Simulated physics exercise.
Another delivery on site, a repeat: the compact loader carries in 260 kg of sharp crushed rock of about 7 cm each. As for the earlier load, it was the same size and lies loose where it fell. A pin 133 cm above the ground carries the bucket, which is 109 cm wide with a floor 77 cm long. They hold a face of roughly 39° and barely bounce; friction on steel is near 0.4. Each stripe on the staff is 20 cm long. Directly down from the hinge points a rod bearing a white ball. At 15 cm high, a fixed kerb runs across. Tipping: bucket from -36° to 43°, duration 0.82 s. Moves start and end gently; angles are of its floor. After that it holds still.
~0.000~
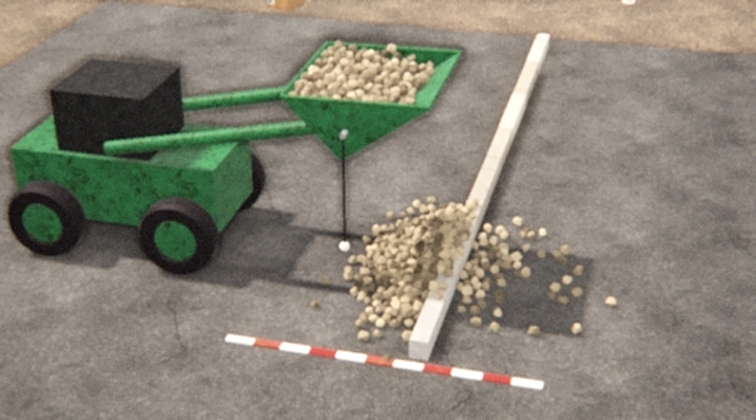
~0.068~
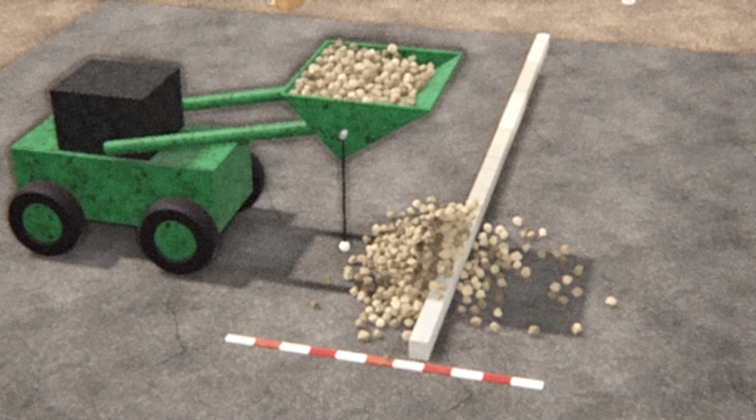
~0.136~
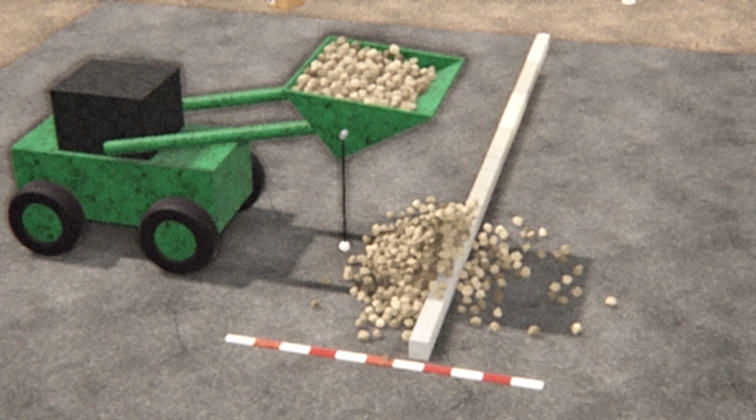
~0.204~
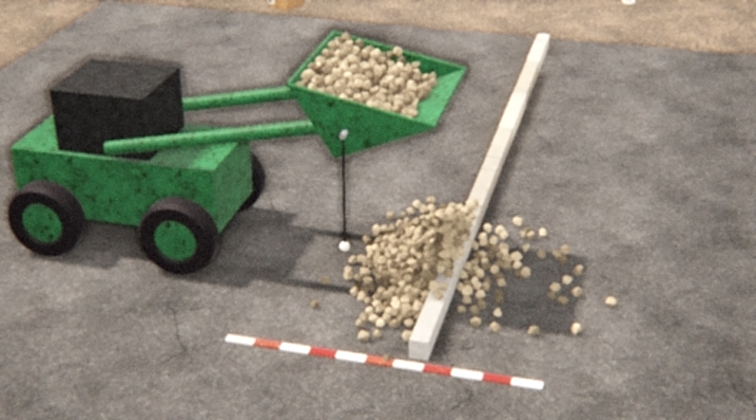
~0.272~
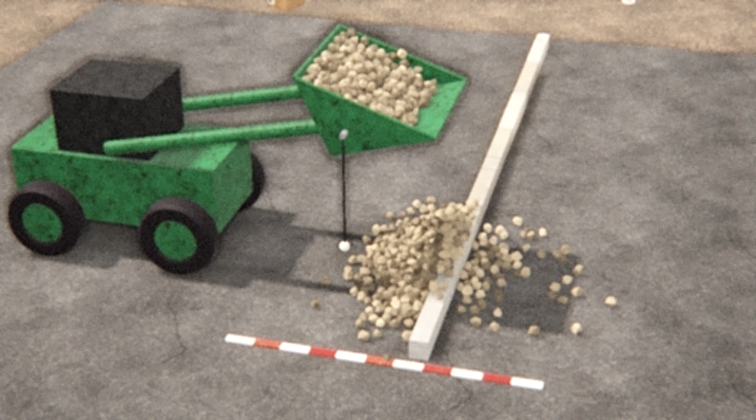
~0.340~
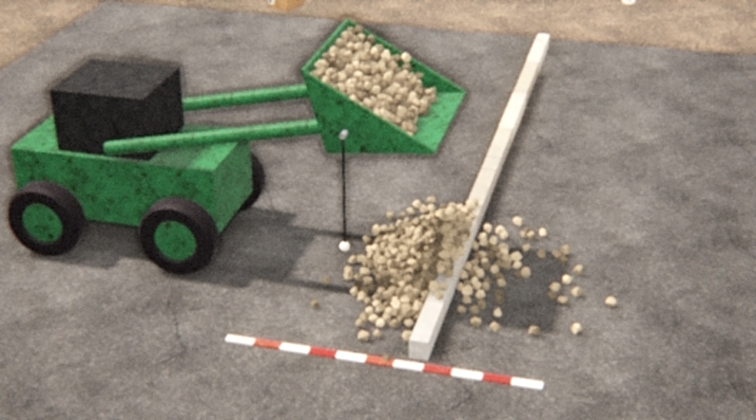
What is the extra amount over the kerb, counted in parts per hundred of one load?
Close to 84 parts in a hundred.
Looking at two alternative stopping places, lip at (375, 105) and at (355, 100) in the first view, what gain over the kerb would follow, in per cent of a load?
First place about 15 %, second about 0 %.
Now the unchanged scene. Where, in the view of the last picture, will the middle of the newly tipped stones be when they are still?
(490, 267).
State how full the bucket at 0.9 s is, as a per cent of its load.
Some 70 percent, roughly.
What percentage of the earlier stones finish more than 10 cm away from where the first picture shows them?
I'd say roughly 5 per cent of them.
After 0.6 s the floor is at 31°; in per cent of one load, 100 in the bucket, 87 on this side of the kerb, 13 over the kerb; the foremost stones are at (575, 284).
After 0.9 s the floor is at 43°; in per cent of one load, 72 in the bucket, 115 on this side of the kerb, 13 over the kerb; the foremost stones are at (575, 284).
After 1.3 s the floor is at 43°; in per cent of one load, 11 in the bucket, 132 on this side of the kerb, 57 over the kerb; the foremost stones are at (575, 284).
After 3.8 s the floor is at 43°; in per cent of one load, 0 in the bucket, 104 on this side of the kerb, 96 over the kerb; the foremost stones are at (611, 284). Net gain over the kerb, 84.
